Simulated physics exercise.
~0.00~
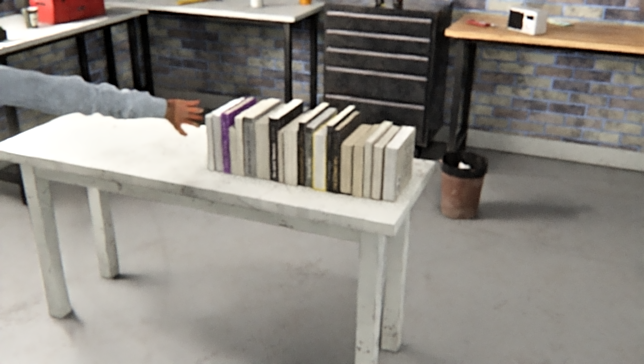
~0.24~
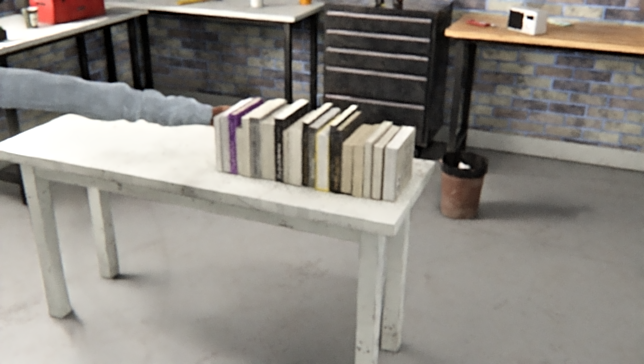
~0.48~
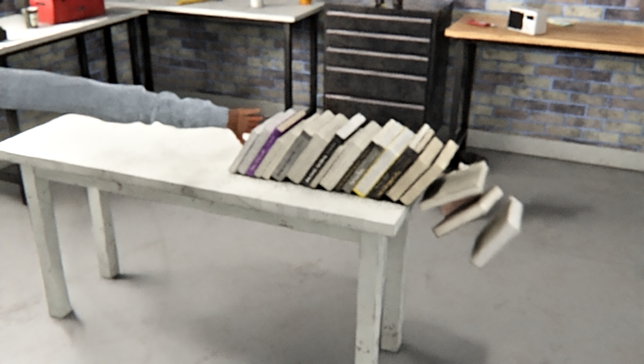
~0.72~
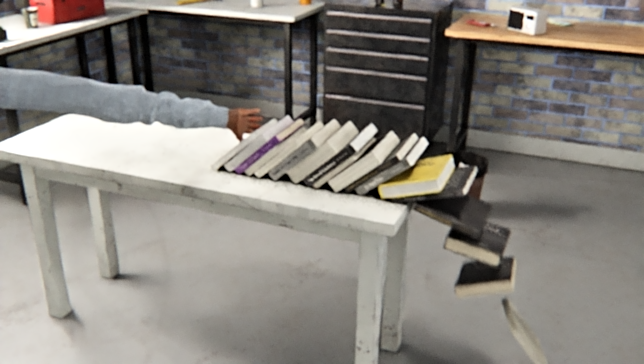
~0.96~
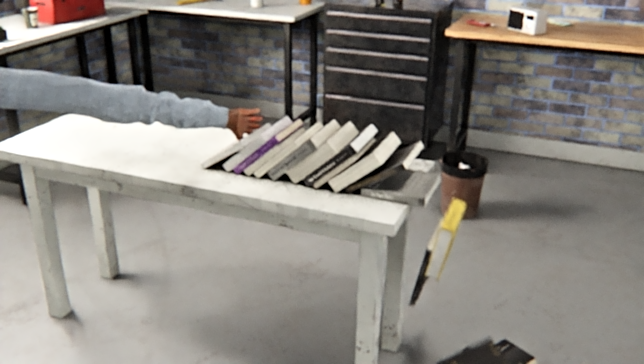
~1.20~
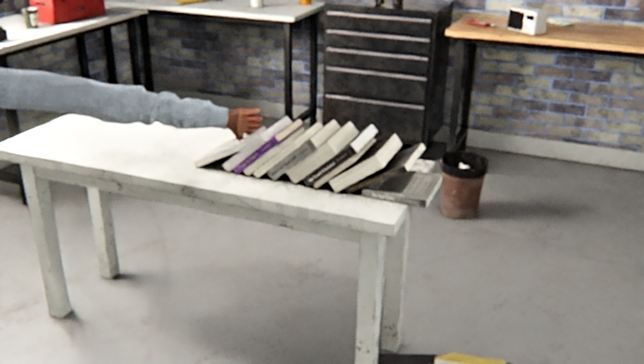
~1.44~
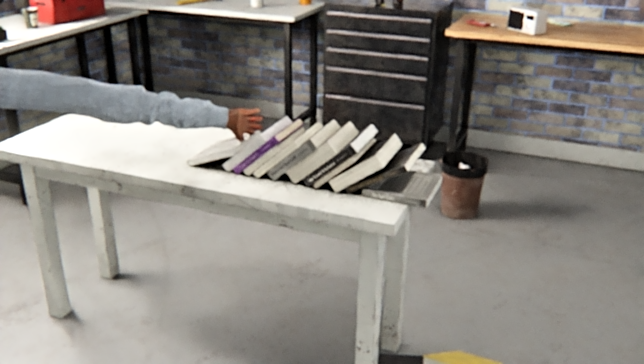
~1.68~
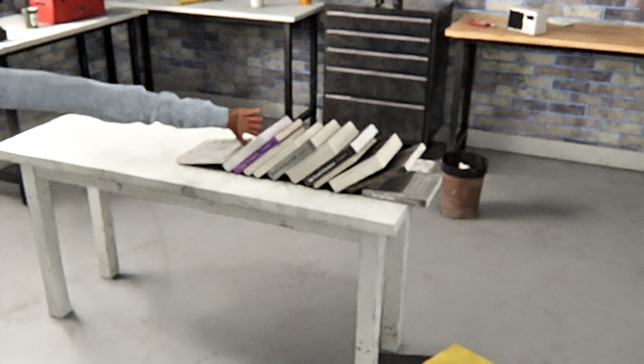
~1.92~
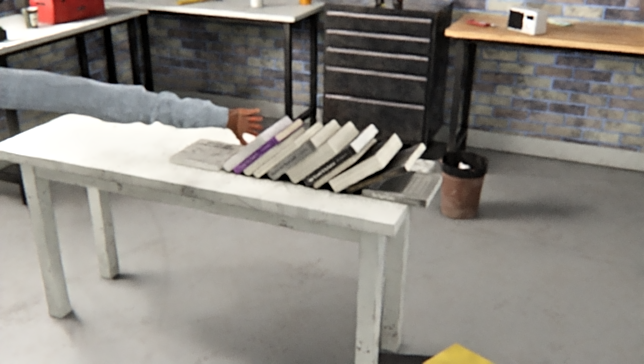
In a workshop, a hand pushes a row of books, and several topple off the table.
